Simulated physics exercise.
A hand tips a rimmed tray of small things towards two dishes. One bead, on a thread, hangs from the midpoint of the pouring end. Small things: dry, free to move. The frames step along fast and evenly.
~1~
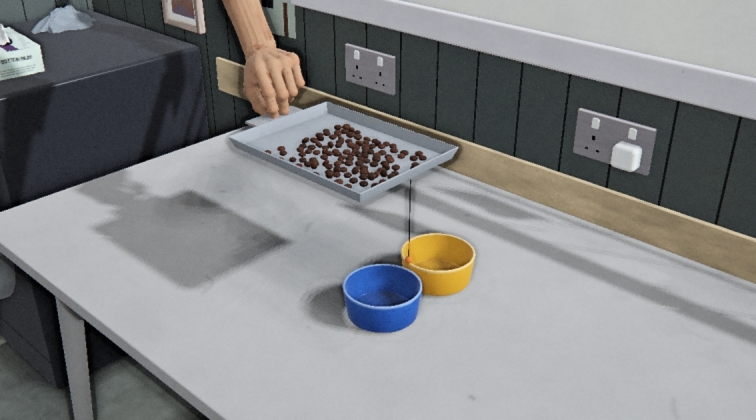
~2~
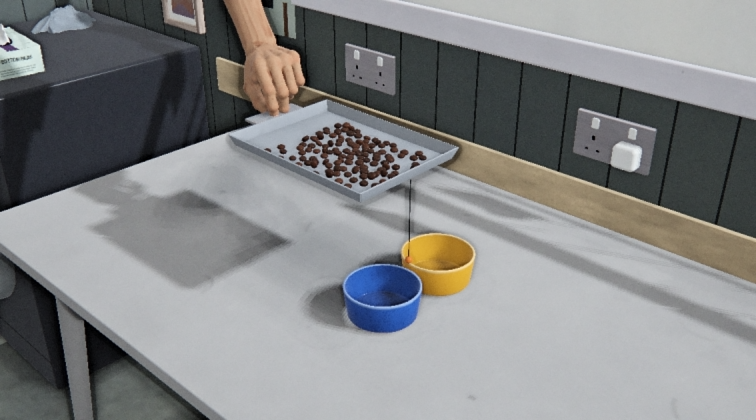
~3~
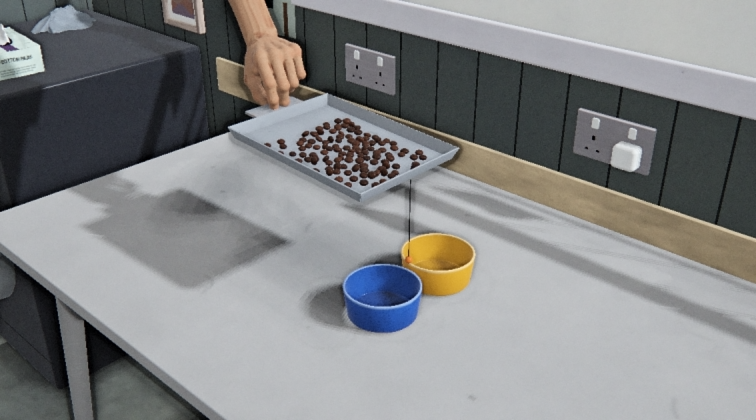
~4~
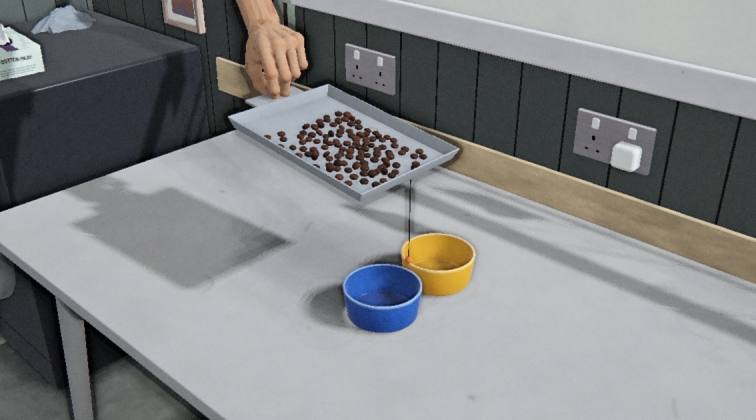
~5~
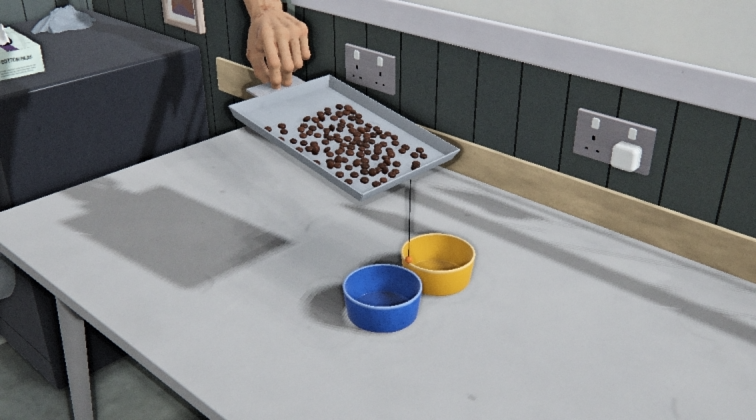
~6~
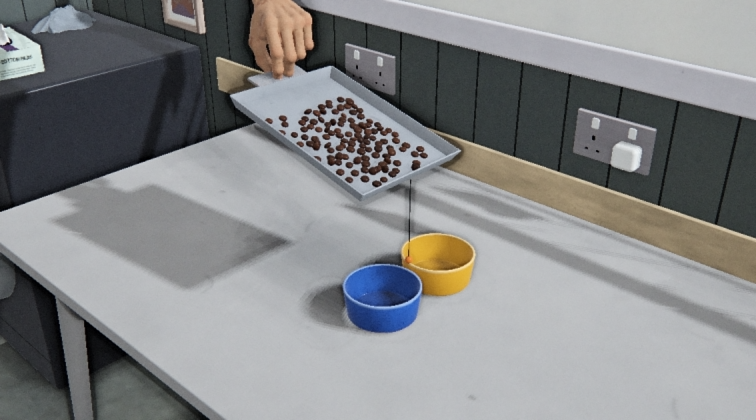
At first, a hand holds a grey rimmed tray of small brown pieces level above a pale table, near a blue dish and a yellow one, with a bead hanging on a thread from its near end. Then the hand slowly raises its end, tilting the tray slightly towards the unmoving dishes.
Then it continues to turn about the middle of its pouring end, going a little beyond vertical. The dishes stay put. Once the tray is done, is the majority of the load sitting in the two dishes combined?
No, only a minority is there.
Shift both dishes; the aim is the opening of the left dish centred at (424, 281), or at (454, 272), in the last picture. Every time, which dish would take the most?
The one at left the first time, the one at left the second.
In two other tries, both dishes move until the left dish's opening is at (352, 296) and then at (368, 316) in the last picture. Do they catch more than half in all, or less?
Shy of half, then past half.
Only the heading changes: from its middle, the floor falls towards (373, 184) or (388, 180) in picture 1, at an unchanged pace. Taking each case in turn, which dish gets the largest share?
For the first place it's the left-side dish, for the second the left-side dish.
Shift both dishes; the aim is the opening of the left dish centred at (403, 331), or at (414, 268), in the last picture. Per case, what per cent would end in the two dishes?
Respectively 40 % and 30 %.
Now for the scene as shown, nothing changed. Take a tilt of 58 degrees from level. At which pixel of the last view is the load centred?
Close to (409, 165).
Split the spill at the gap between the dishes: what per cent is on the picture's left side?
Near 10 in a hundred.
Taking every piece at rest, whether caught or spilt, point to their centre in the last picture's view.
Near (443, 307).
Shortly afterwards, tray tipped steeply; all but a few on the tray; only a few in the air.
Next, tray tipped right over; near half on the tray; only a few in the left dish; a little in the right dish; near a quarter outside both; a little in the air.
Some moments later, tray tipped past a quarter turn; a little in the left dish; near a quarter in the right dish; near two thirds outside both.
In the end, tray tipped past a quarter turn; a little in the left dish; near a quarter in the right dish; near two thirds outside both.
